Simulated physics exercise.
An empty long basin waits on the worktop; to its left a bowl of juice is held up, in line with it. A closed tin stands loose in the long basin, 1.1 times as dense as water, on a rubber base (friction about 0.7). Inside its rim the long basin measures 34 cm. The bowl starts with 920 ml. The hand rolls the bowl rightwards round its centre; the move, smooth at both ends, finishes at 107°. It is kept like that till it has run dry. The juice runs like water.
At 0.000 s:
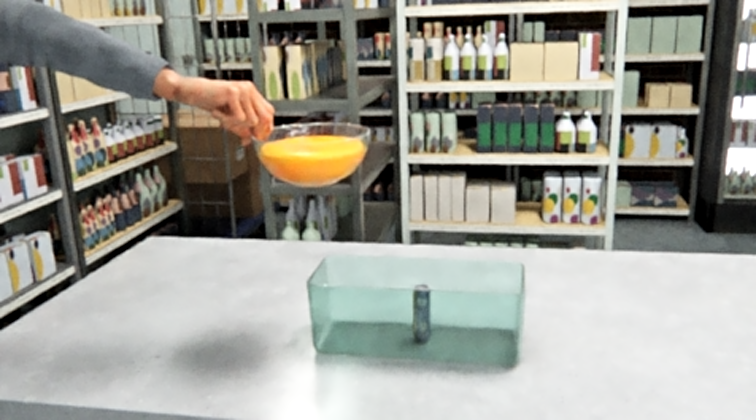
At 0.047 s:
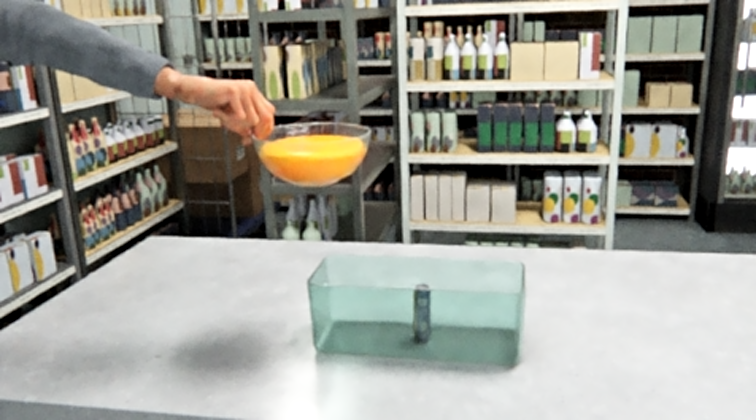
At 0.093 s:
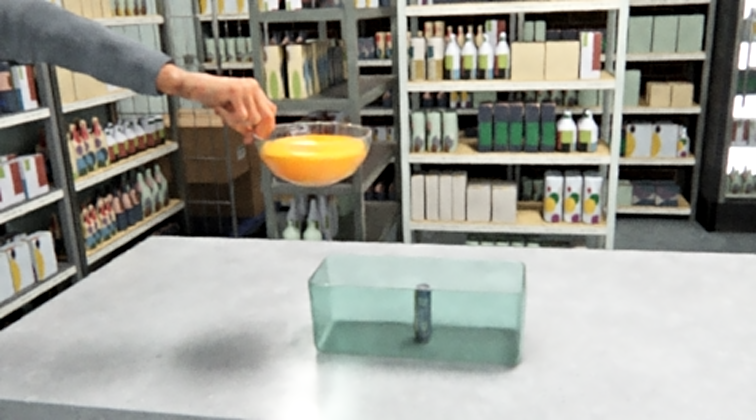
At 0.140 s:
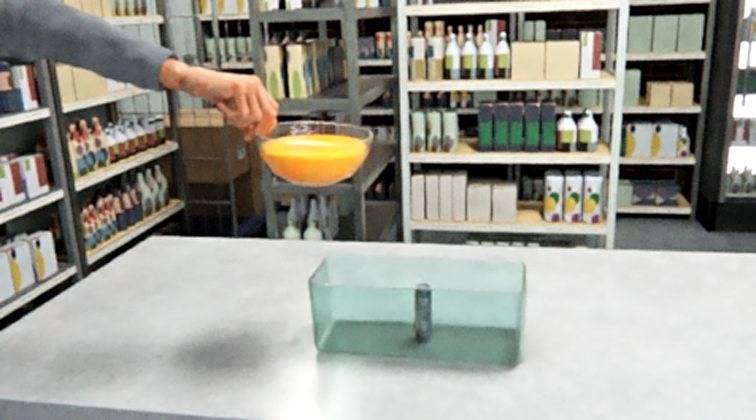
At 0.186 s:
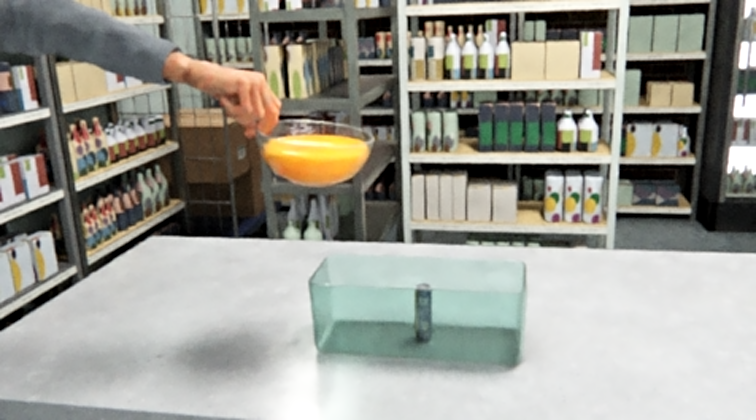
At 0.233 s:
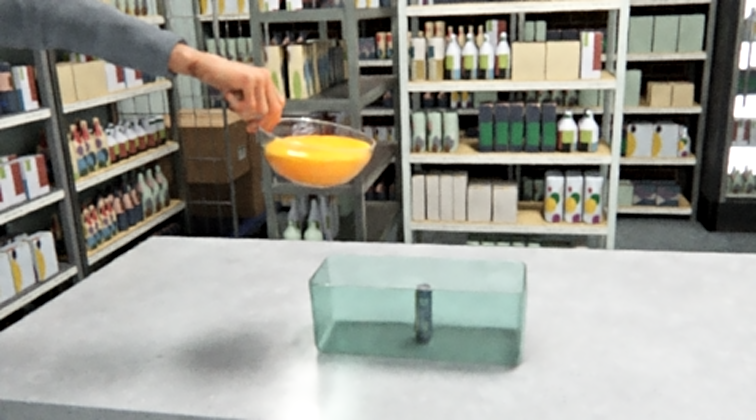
We see a hand holding a clear bowl of orange juice above a worktop, up and to the left of a greenish see-through basin with a small dark tin standing inside; the hand slowly tilts the bowl slightly rightwards.
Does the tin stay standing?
The tin falls.
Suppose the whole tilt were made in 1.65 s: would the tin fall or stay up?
The tin remains upright.
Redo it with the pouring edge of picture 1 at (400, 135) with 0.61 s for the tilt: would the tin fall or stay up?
Then it stays up.
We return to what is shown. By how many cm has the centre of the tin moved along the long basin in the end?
About 7.0 cm.
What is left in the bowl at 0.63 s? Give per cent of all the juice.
Near 38 in a hundred.
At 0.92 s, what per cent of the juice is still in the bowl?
Near 0 in a hundred.
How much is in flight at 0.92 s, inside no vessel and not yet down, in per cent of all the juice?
Some 7 per cent.
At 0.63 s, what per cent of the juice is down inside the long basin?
Near 14 in a hundred.
By 0.63 s the tilt is 69° and 38 per cent is still to pour; the tin stands where it began.
By 0.92 s the tilt is 103° and 0 per cent is still to pour; the tin leans 4°.
By 1.23 s the tilt is 107° and 0 per cent is still to pour; the tin lies on its side.
By 1.56 s the tilt is 107° and 0 per cent is still to pour; the tin lies on its side.
At rest the tin lies on its side.
